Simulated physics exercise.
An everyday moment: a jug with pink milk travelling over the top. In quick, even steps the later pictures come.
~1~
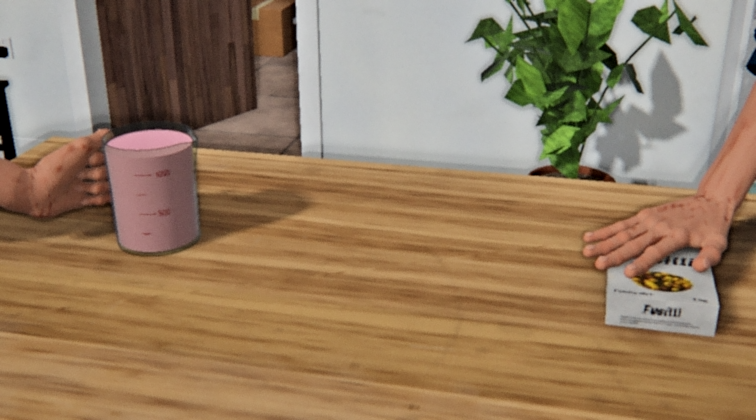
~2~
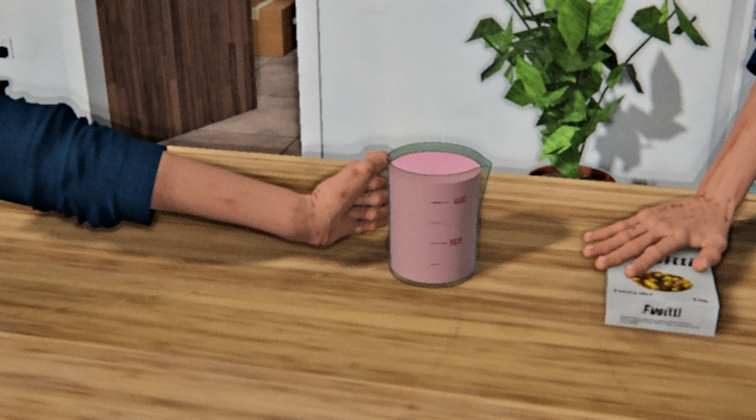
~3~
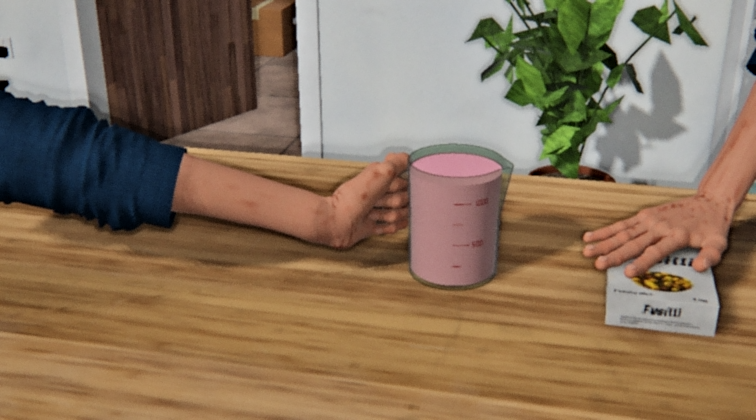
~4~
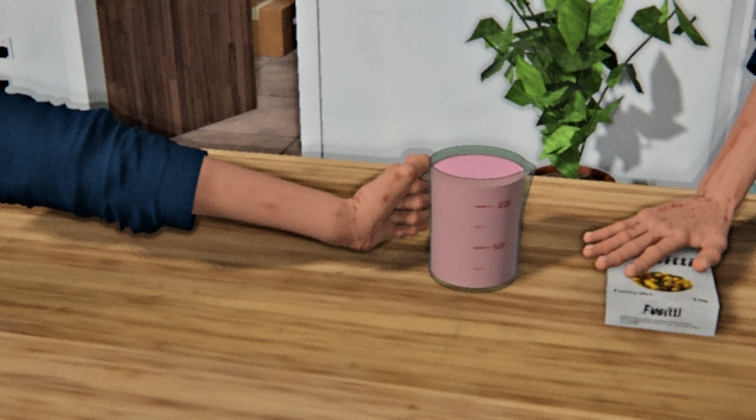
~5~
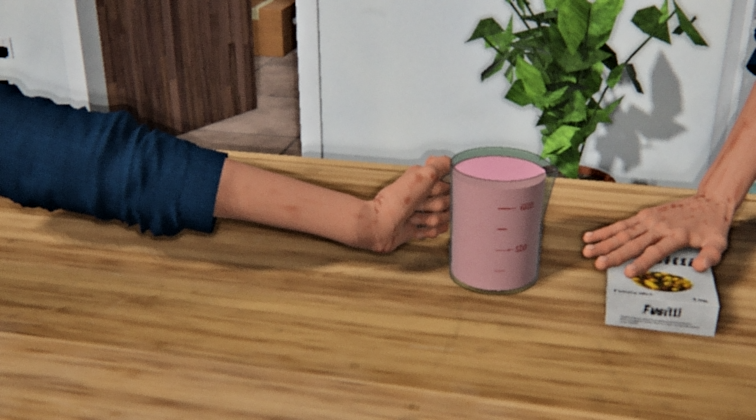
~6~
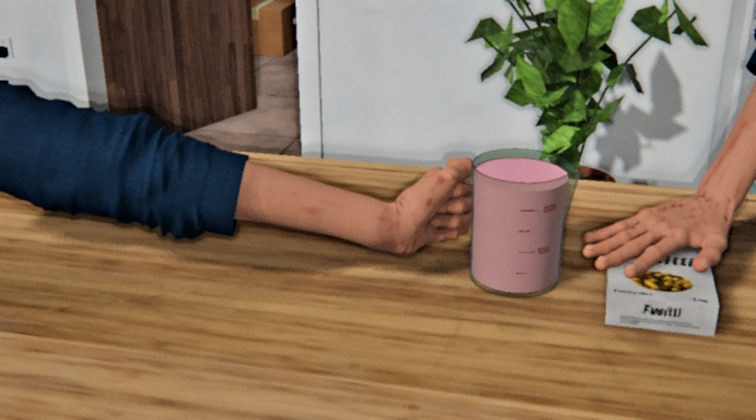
Jug of pink milk sliding right across a wooden table, pushed by a hand, while another hand rests on a small packet.
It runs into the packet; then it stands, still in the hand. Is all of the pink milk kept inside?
No, I expect the outside will get wet.
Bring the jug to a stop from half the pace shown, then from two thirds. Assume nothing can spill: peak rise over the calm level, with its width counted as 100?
First case near 15 per cent, second near 15 per cent.
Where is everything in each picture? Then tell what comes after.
In the first picture, at rest; jug (153, 186) nearly full; packet (658, 277).
In the second picture, under way; jug nearly full, surface at (435, 168).
In the third picture, on by 20 px; jug (454, 214) nearly full.
In the fourth picture, on by 20 px; jug nearly full, surface at (478, 171).
In the fifth picture, on by 20 px; jug (496, 218) nearly full.
In the sixth picture, on by 20 px; jug nearly full, surface at (521, 175); packet (658, 277).
Shortly, the jug meets the packet.
Then, the pink milk surges up the wall; it has lost some.
At the finish, the jug stands at the packet; it has lost some.
